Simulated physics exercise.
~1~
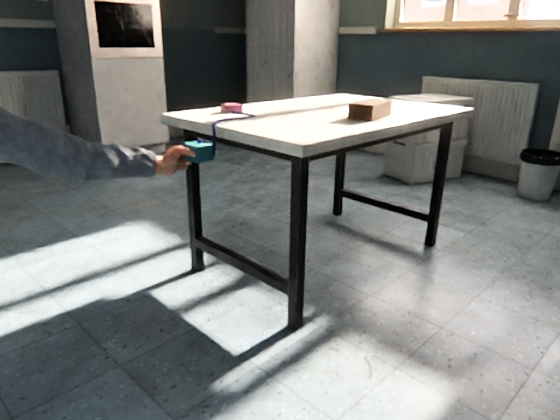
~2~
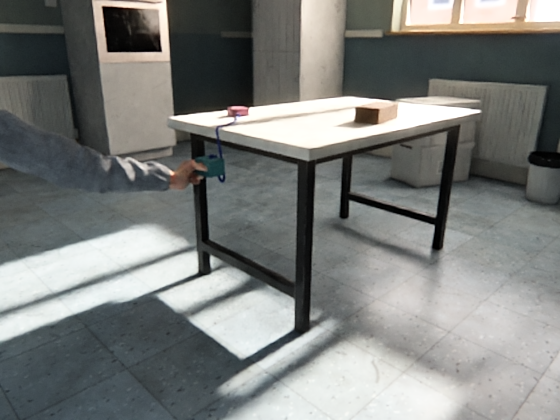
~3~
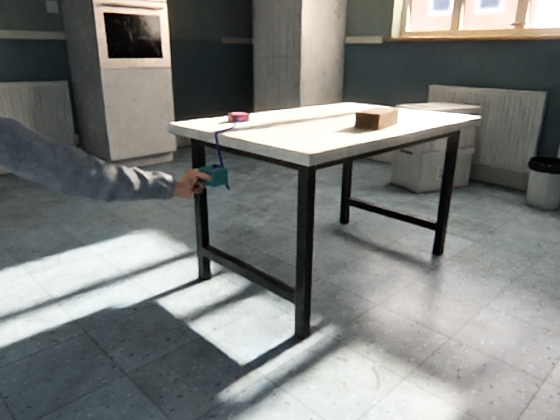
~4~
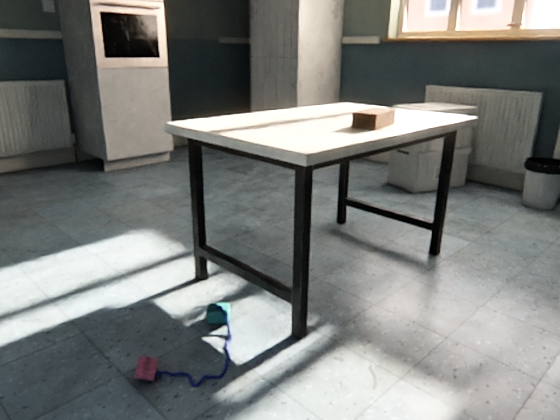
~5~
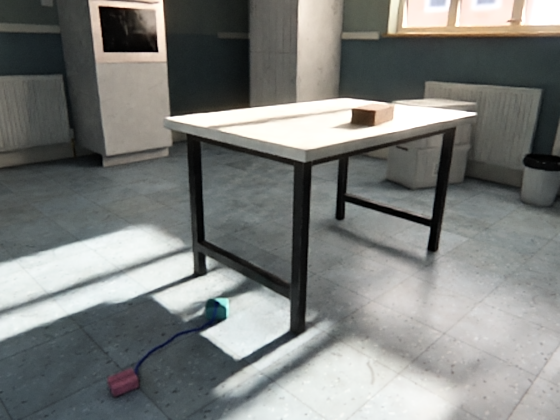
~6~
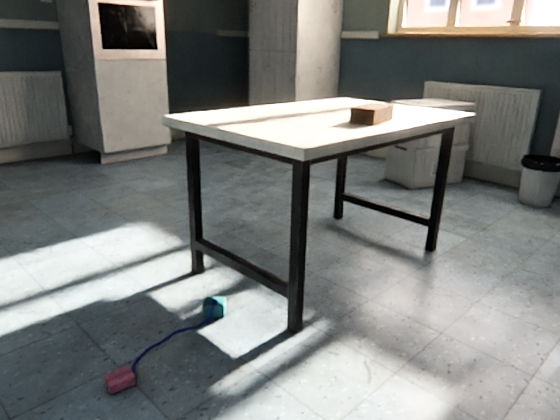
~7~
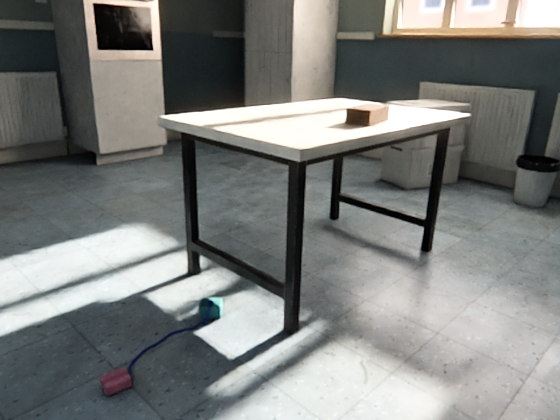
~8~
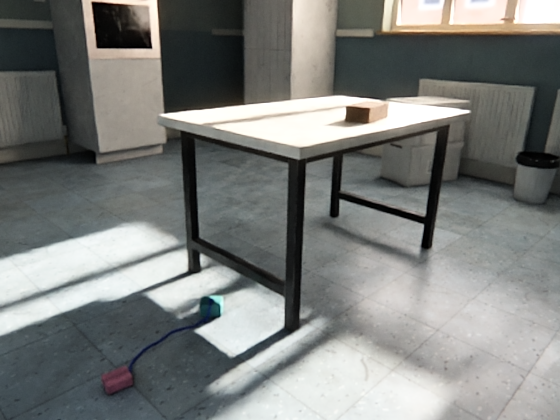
A turquoise block tied by a cord to a pink box on a white-topped table is held beside the edge by a hand, then released; it drops to the floor, the pink box is pulled off after it, and both rest on the tiles while the brick stays on the table.
